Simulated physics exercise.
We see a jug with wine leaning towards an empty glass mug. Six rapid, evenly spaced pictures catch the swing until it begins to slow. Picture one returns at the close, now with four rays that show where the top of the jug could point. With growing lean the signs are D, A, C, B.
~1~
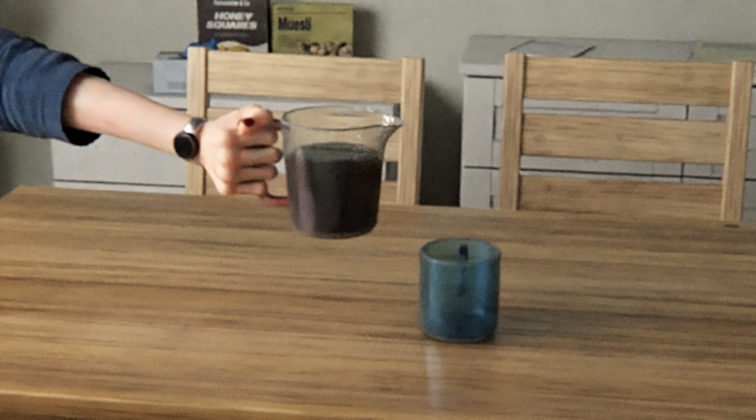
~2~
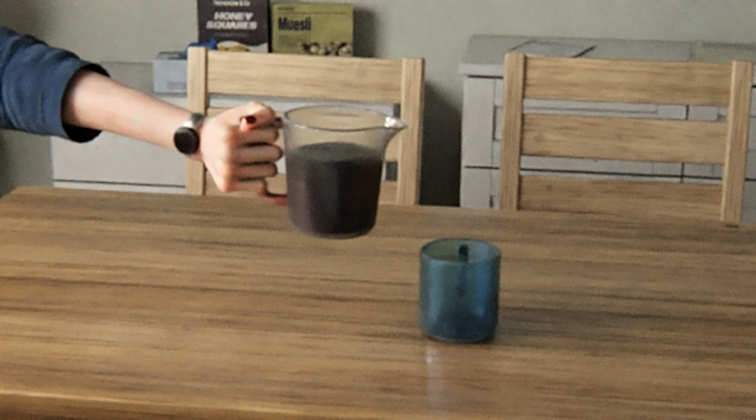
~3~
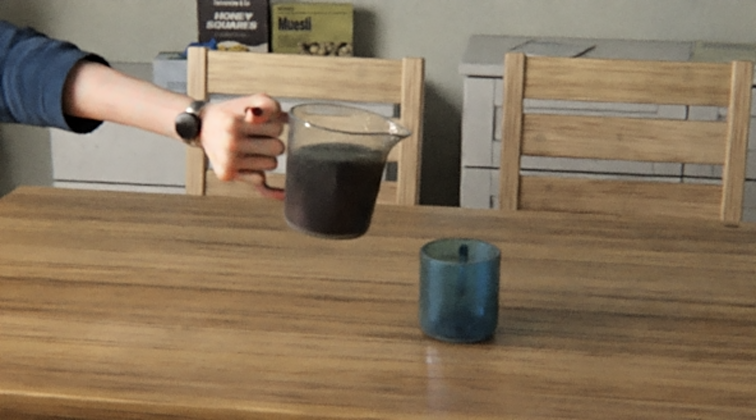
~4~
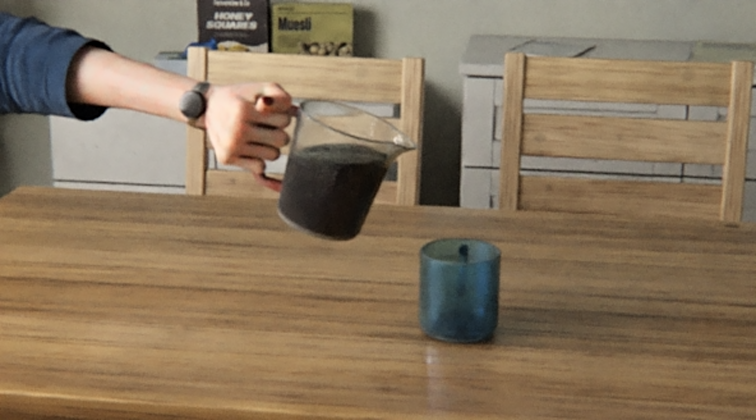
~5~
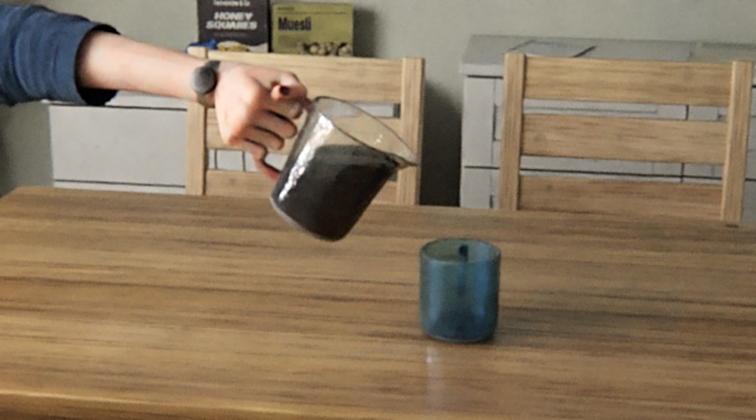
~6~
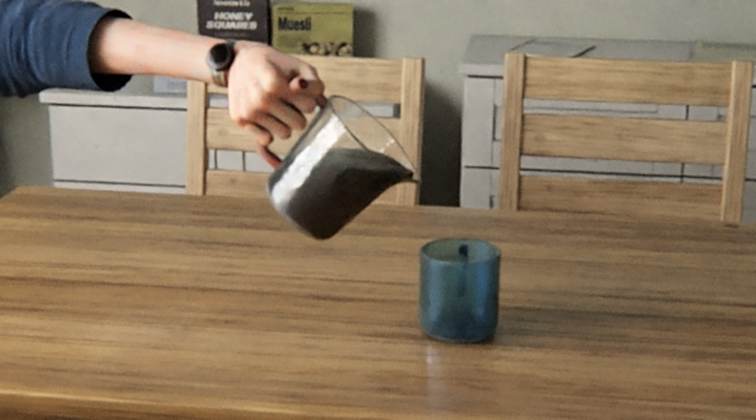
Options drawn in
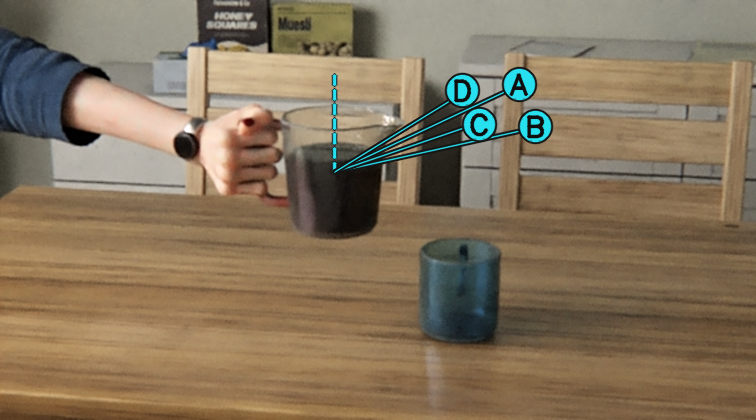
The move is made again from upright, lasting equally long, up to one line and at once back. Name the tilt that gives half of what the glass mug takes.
Tilt A does it best.
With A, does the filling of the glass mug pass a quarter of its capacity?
Yes, clearly.
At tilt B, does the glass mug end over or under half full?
Over.
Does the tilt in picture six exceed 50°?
No, it does not.
On the marked copy, A at (504, 92); B at (518, 131); C at (462, 128); D at (449, 101).
With A, the glass mug ends with about 51 % of what it can hold.
With B, the glass mug ends with about 81 % of what it can hold.
With C, the glass mug ends with about 66 % of what it can hold.
With D, the glass mug ends with about 34 % of what it can hold.
